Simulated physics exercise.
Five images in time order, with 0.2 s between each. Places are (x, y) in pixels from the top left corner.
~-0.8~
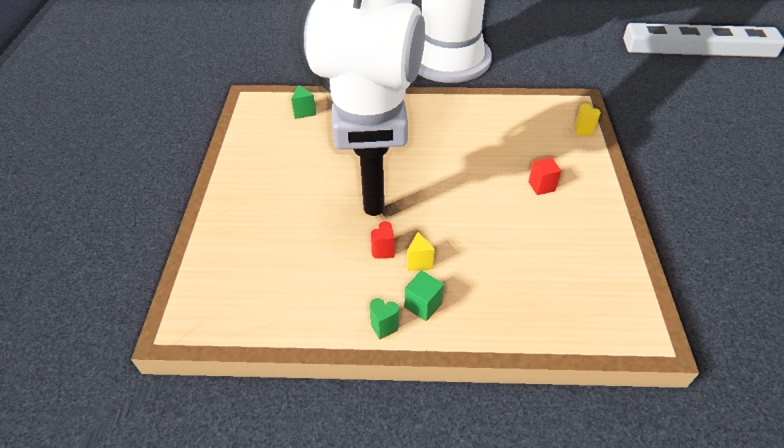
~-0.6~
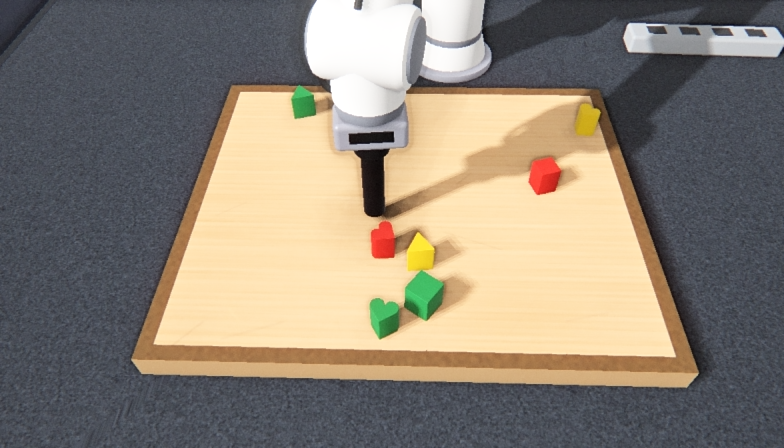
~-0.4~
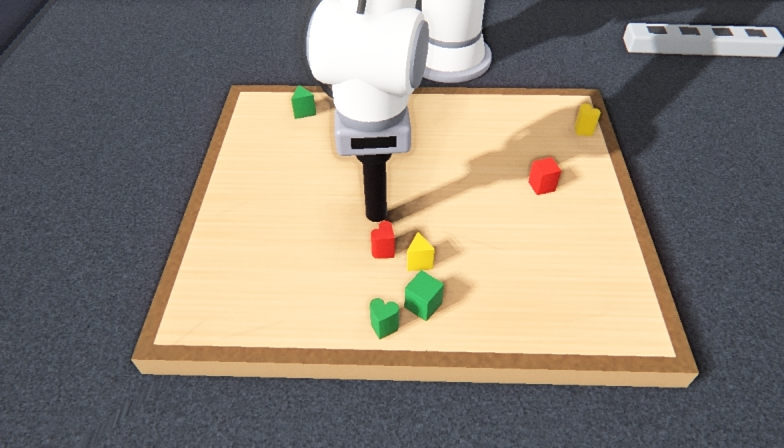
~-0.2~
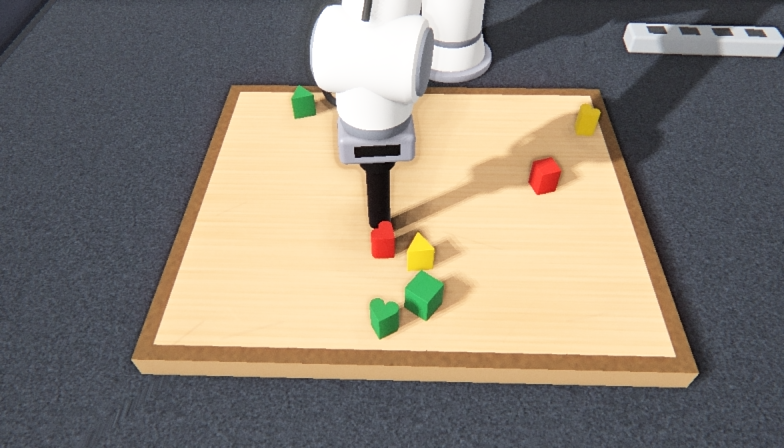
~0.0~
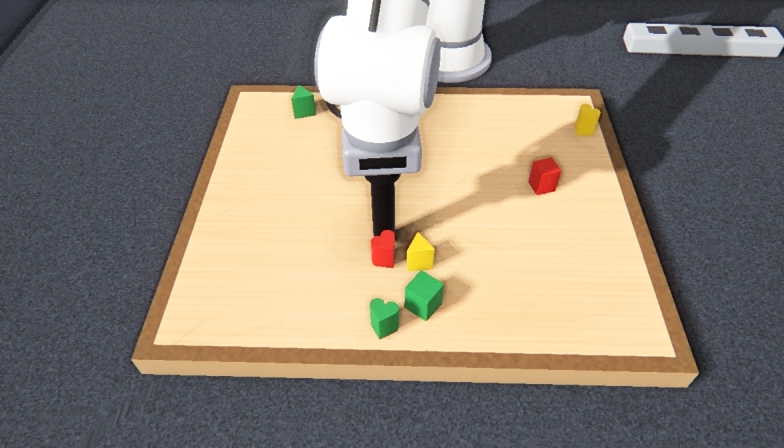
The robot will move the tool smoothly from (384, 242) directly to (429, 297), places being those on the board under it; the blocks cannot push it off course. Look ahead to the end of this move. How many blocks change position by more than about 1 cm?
The answer is three or more blocks, counting only moves over 1 cm.
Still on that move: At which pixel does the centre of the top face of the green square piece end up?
Its top face will be centred at roughly (430, 303).
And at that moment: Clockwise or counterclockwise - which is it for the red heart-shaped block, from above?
My prediction: CW.
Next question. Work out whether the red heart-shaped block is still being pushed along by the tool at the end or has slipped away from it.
My prediction: No longer in front.
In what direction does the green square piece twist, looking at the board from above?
Answer: Clockwise.
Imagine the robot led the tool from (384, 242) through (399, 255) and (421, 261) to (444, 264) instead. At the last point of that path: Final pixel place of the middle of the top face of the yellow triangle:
It should be at (459, 257) by then.
On the path given first. One third of the way, tool at (399, 252); red heart-shaped block at (387, 253), turned 75° clockwise.
Two thirds of the way, tool at (414, 270); red heart-shaped block at (389, 257), turned 105° clockwise; yellow triangle at (434, 251), turned 60° anticlockwise.
At the end, tool at (430, 289); green heart-shaped block not moved; red heart-shaped block at (389, 257), turned 105° clockwise; yellow triangle at (434, 252), turned 65° anticlockwise; green square piece at (430, 303), turned 25° clockwise.
